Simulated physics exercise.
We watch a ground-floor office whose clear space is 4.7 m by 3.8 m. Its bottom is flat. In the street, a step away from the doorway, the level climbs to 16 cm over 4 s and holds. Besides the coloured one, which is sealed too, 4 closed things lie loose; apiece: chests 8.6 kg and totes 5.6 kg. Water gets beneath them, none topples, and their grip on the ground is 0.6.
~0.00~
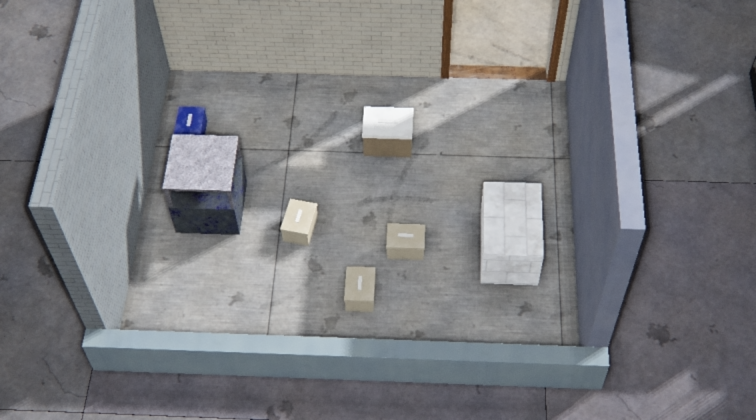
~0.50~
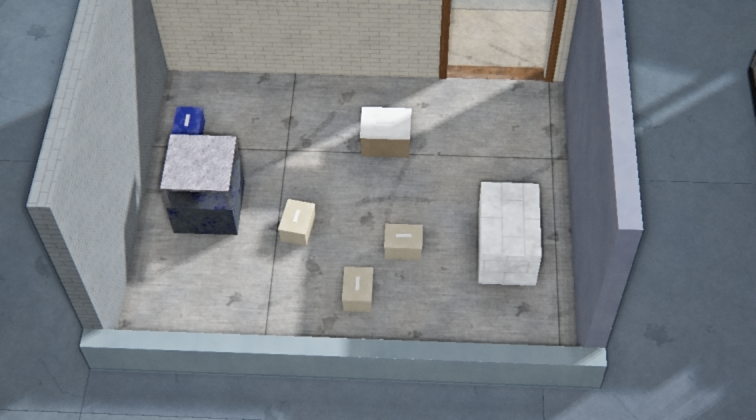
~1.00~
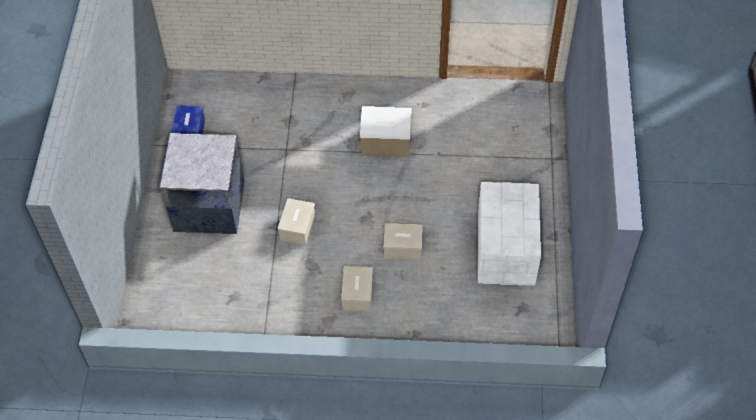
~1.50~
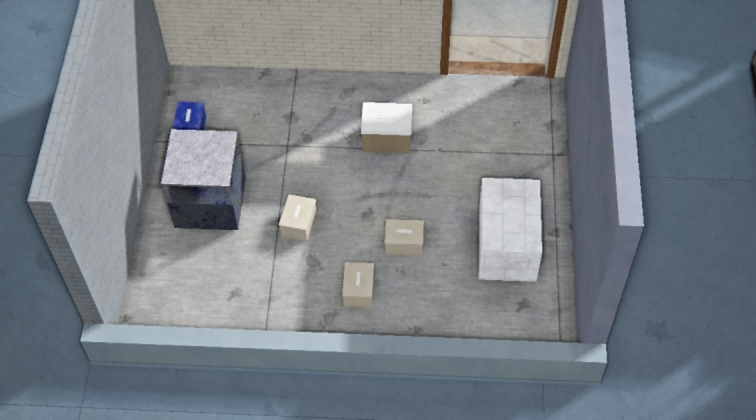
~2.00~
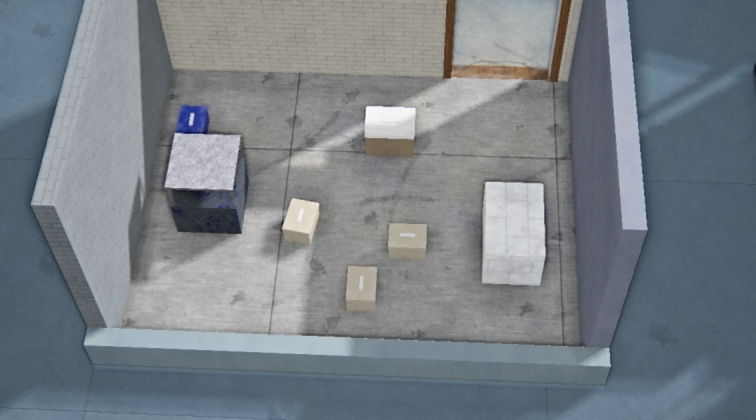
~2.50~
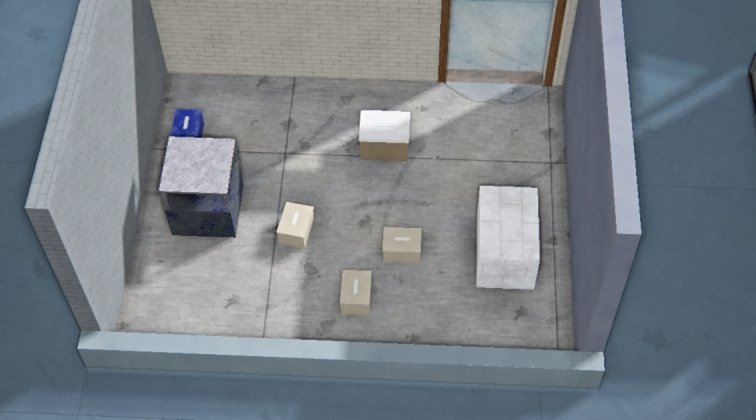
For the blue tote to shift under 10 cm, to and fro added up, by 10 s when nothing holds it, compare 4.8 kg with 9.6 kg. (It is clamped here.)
For it, the smaller load will do.
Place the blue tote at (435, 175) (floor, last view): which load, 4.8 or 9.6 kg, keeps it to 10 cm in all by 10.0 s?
Neither holds.
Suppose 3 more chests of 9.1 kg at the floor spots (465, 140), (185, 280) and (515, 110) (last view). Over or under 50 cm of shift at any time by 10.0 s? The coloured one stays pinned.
In that order: Over, under, past it.
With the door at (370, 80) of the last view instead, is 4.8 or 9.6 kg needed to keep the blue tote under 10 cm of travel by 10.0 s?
In that case the smaller load will do.
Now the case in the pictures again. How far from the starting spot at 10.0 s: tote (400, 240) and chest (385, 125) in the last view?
In turn: 150 cm, 0 cm.
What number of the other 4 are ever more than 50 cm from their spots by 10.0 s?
I count 2.
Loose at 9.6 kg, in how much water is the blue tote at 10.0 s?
Roughly 1 cm.
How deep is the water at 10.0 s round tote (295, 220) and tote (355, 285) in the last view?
Roughly 3 and 6 cm.
After 3.5 s the blue tote would be 0 cm from its start with 4.8 kg and 0 cm from its start with 9.6 kg; 0 cm of water round it then.
After 4.5 s the blue tote would be 0 cm from its start with 4.8 kg and 0 cm from its start with 9.6 kg; 0 cm of water round it then.
After 7.0 s the blue tote would be 0 cm from its start with 4.8 kg and 0 cm from its start with 9.6 kg; 0 cm of water round it then.
After 10.0 s the blue tote would be 0 cm from its start with 4.8 kg and 0 cm from its start with 9.6 kg; 1 cm of water round it then.
